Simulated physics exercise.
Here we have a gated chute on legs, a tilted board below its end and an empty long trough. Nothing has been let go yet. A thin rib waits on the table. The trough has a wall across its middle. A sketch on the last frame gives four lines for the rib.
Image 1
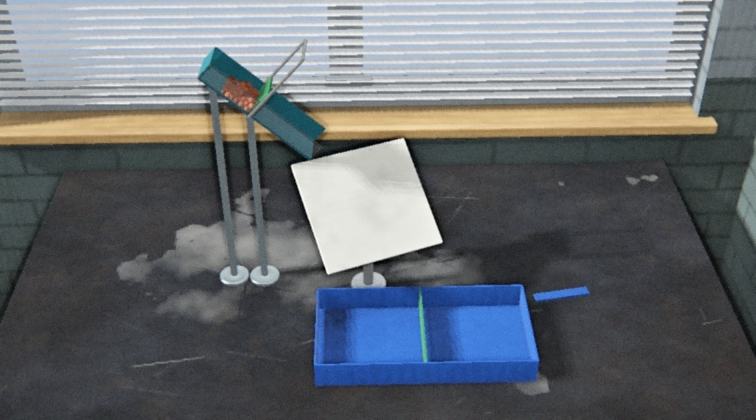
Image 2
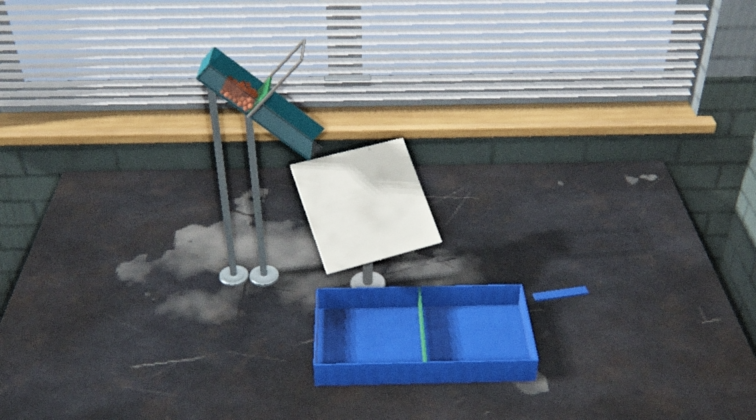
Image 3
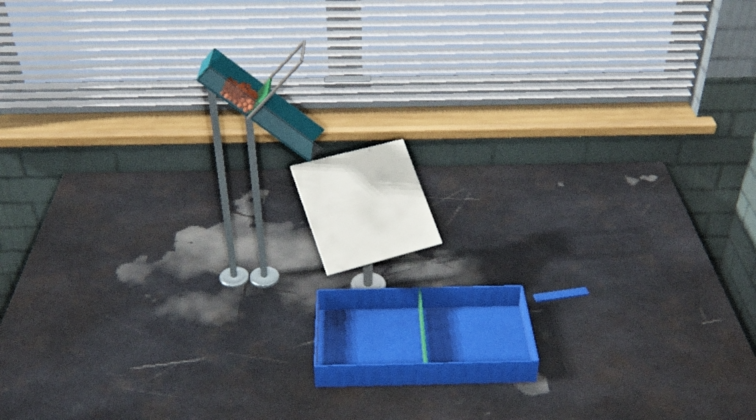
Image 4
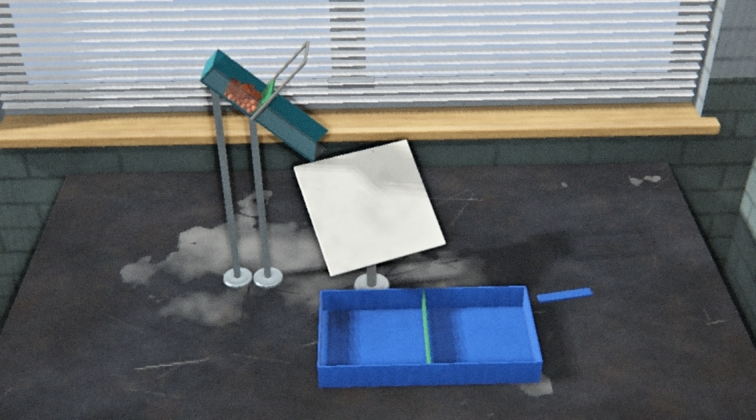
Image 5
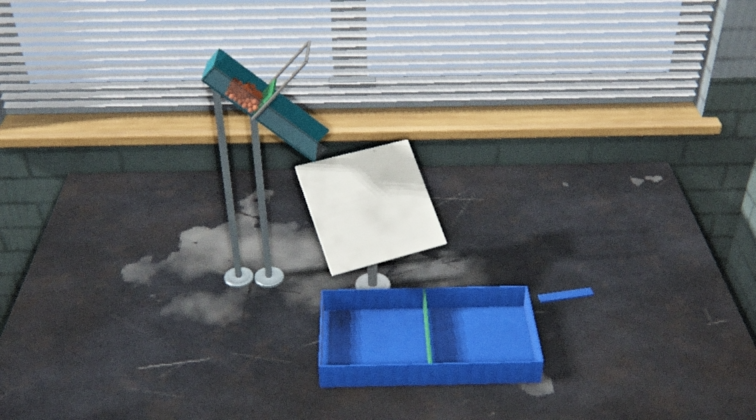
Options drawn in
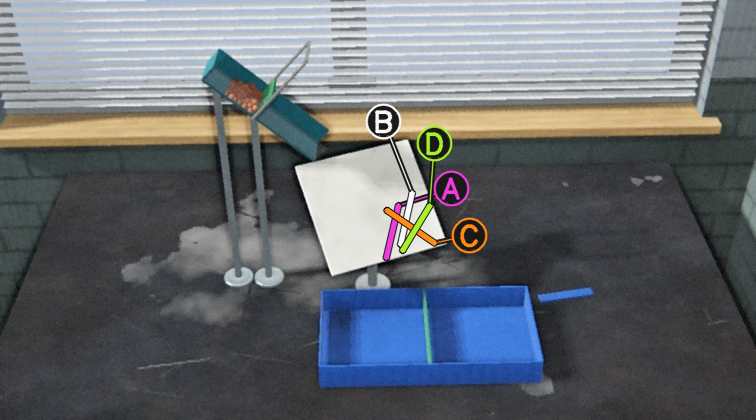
A teal chute on thin legs held reddish-brown pellets behind its closed green gate, above a tilted white board and an empty blue trough with a green divider; nothing moved except a slight shift in the view.
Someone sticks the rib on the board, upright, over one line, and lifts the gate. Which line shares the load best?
I would pick line C.
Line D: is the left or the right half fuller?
More lands on the left.
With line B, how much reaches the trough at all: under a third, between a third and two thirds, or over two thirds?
It is over two thirds.
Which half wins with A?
Left.
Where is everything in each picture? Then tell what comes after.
In the first frame, load behind the gate at (243, 98), clay pellets; lip of the chute at (312, 151), sloping fairly steeply.
In the second frame, middle of the board at (367, 203), tilted fairly steeply; middle of its low edge at (386, 257); of its high edge at (348, 151).
In the third frame, front corners of the trough at (315, 366) and (538, 361); front end of its middle wall at (427, 363); gate still shut at (267, 90).
In the fourth frame, middle of the load at (246, 100); lip at (315, 153).
In the fifth frame, middle of the load at (247, 100); lip at (316, 152).
On the marked copy, line A from (398, 205) to (386, 257); line B from (412, 192) to (400, 244); line C from (387, 210) to (434, 242); line D from (429, 205) to (402, 250).
For line A, of what is caught, nearly all in the left half, a small part in the right.
For line B, of what is caught, nearly all in the left half, a stray few in the right.
For line C, of what is caught, about a third in the left half, about two thirds in the right.
For line D, of what is caught, nearly all in the left half, a stray few in the right.
